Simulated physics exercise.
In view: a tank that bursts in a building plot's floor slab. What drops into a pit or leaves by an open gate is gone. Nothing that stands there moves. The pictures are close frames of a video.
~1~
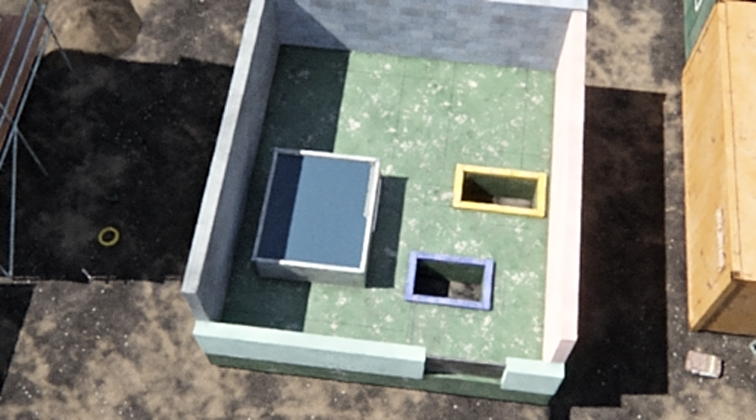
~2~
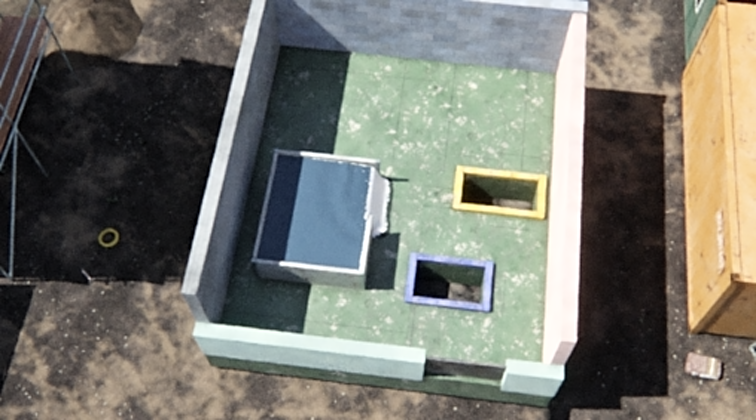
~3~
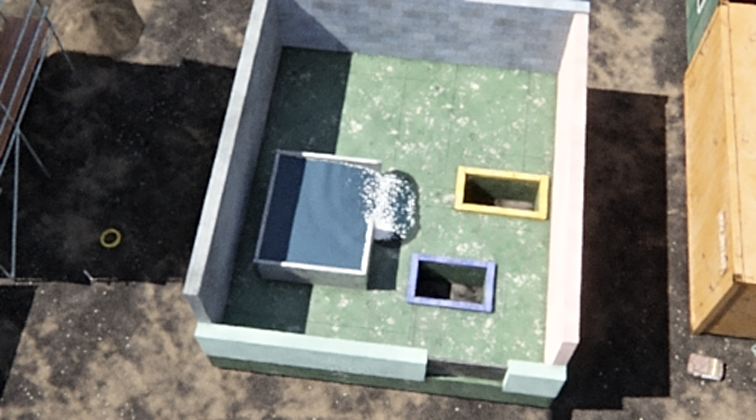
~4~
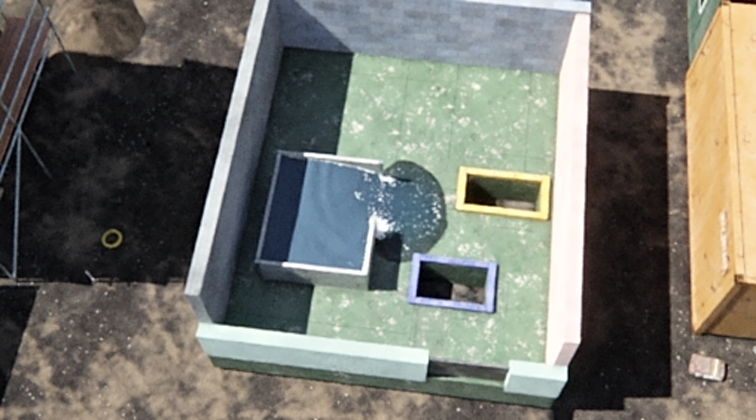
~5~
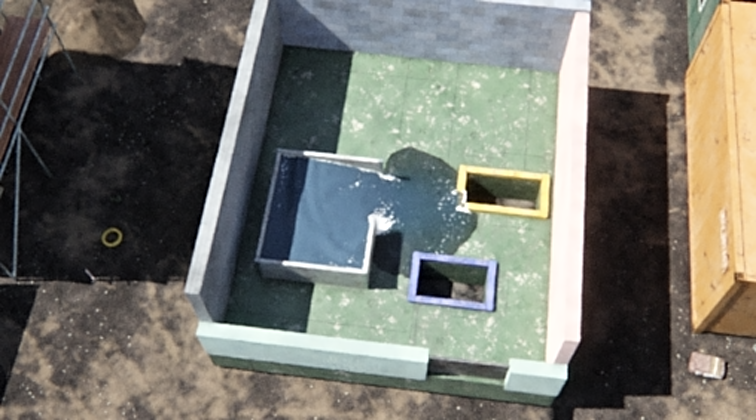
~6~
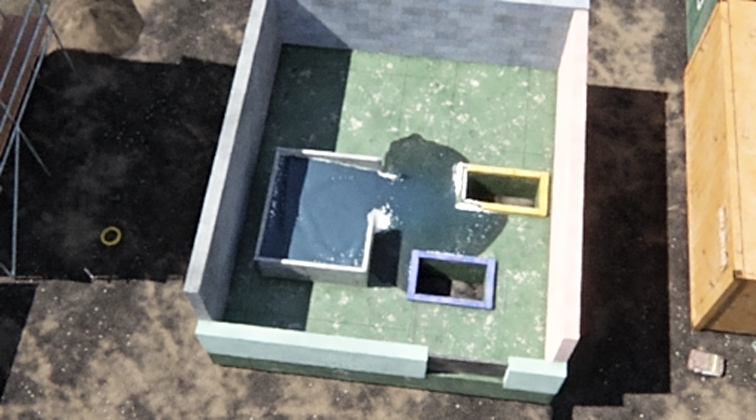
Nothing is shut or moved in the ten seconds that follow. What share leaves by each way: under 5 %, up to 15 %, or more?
In the end: The gate takes less than 5 %; the yellow pit takes more than 15 %; the blue pit takes less than 5 %.
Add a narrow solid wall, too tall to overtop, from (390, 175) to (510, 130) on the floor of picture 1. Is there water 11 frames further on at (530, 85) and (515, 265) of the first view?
As listed: Not flooded, awash.
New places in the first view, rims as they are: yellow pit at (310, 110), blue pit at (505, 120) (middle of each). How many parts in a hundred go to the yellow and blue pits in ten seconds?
Roughly, in per cent: Yellow 0, blue 8.
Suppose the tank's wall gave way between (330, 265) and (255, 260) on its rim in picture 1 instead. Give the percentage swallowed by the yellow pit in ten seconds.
Per cent: Yellow 6.
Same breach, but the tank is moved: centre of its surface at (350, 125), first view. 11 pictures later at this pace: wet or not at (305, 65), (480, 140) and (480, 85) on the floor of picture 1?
In that order: Clear, under water, flooded.
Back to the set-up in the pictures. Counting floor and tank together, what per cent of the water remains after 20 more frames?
About 86 per cent.
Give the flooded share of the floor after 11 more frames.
I make it 40 per cent.
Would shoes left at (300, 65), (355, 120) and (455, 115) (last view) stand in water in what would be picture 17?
One after the other: Not flooded, dry, flooded.
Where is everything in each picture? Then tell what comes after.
The water tank at (318, 210) is whole and still, in the first frame.
Water pours out at (373, 202) and has run to (380, 235), in the second frame.
Water pours out at (375, 202) and has run to (410, 236), in the third frame.
The front is at (441, 229), out from the gap at (376, 203), in the fourth frame.
Water pours out at (376, 202) and has run to (470, 228), in the fifth frame.
Water pours out at (375, 200) and has run to (500, 226), in the sixth frame.
A moment on, water covers 25 % of the floor; the gate 0 %, the yellow pit 4 %, the blue pit 0 %.
Next, water covers 40 % of the floor; the gate 0 %, the yellow pit 9 %, the blue pit 0 %.
Then, water covers 45 % of the floor; the gate 0 %, the yellow pit 14 %, the blue pit 1 %.
Later, water covers 80 % of the floor; the gate 0 %, the yellow pit 19 %, the blue pit 1 %.
In the end, water covers 95 % of the floor; the gate 0 %, the yellow pit 20 %, the blue pit 1 %.
